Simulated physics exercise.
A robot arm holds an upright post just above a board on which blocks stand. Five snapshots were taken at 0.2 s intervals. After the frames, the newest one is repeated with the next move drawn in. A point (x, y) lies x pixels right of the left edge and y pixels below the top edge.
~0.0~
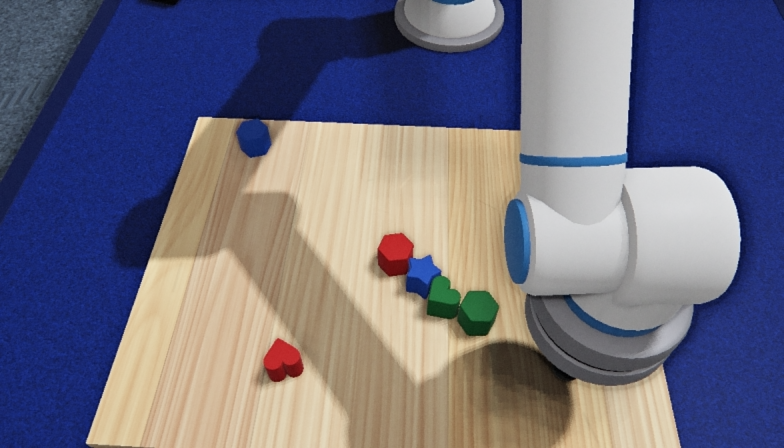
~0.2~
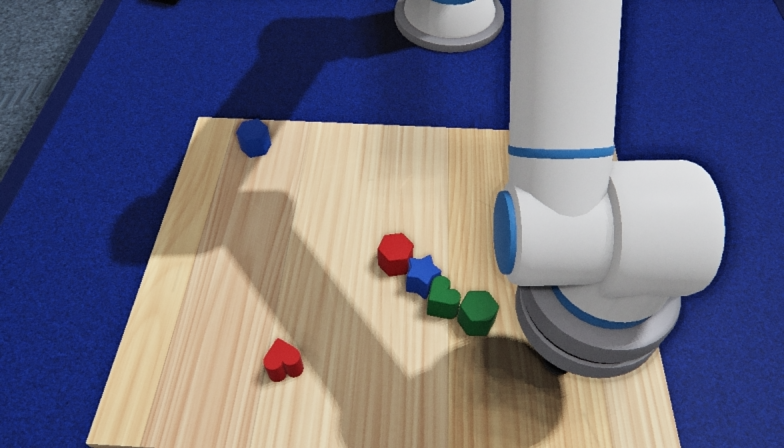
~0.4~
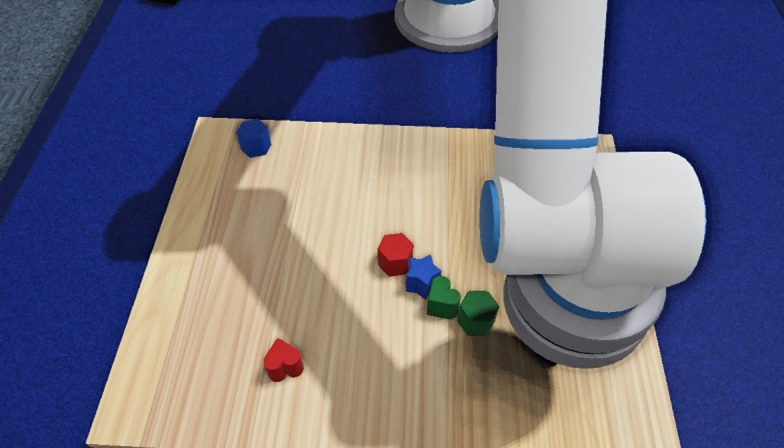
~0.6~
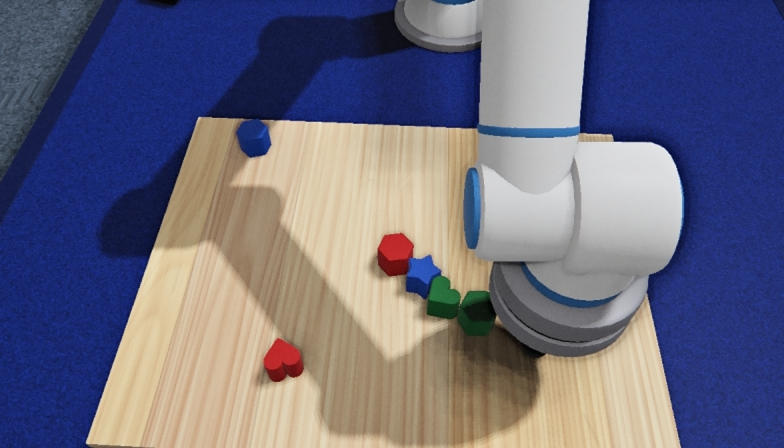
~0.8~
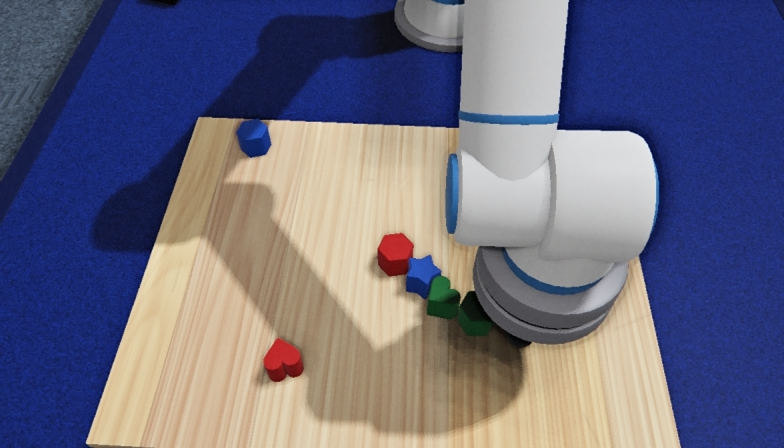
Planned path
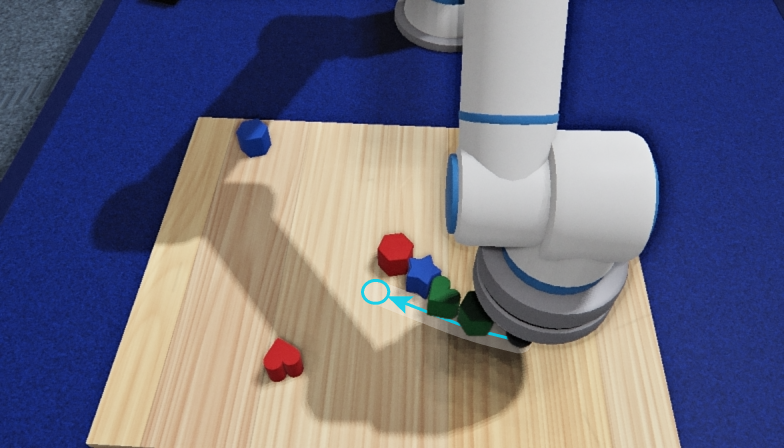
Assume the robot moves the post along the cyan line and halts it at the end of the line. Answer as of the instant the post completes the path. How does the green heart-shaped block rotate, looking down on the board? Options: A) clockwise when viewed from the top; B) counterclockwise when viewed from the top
A - clockwise when viewed from the top.
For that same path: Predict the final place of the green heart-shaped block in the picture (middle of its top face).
In the picture, it is at (346, 265).
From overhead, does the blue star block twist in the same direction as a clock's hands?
Answer: Yes.
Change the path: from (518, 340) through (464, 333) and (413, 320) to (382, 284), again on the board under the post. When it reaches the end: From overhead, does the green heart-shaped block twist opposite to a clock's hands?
No
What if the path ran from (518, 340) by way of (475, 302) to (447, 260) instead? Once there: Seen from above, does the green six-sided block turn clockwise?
It seems not.
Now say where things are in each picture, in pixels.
The first frame shows tip of the post (566, 369), middles of tops, red six-sided block (396, 246), blue star block (423, 268), green heart-shaped block (444, 291), green six-sided block (480, 306).
The second frame shows post (557, 363), nothing pushed.
The third frame shows post (546, 355), nothing pushed.
The fourth frame shows post (534, 346), nothing pushed.
The fifth frame shows post (519, 336), red six-sided block (396, 246), blue star block (423, 268), green heart-shaped block (444, 291), green six-sided block (480, 306).
The line goes from (518, 340) through (468, 327) and (421, 309) to (376, 292).
On the path given first. One third of the way, post (469, 323); red six-sided block (392, 242); blue star block (415, 260), turned 35° clockwise; green heart-shaped block (412, 286), turned 50° clockwise; green six-sided block (439, 302), turned 25° anticlockwise.
Two thirds of the way, post (421, 305); red six-sided block (392, 241); blue star block (413, 261), turned 50° clockwise; green heart-shaped block (371, 275), turned 105° clockwise; green six-sided block (391, 298), turned 40° anticlockwise.
At the end, post (375, 287); red six-sided block (392, 241); blue star block (413, 261), turned 50° clockwise; green heart-shaped block (346, 265), turned 130° clockwise; green six-sided block (359, 300), turned 85° anticlockwise.
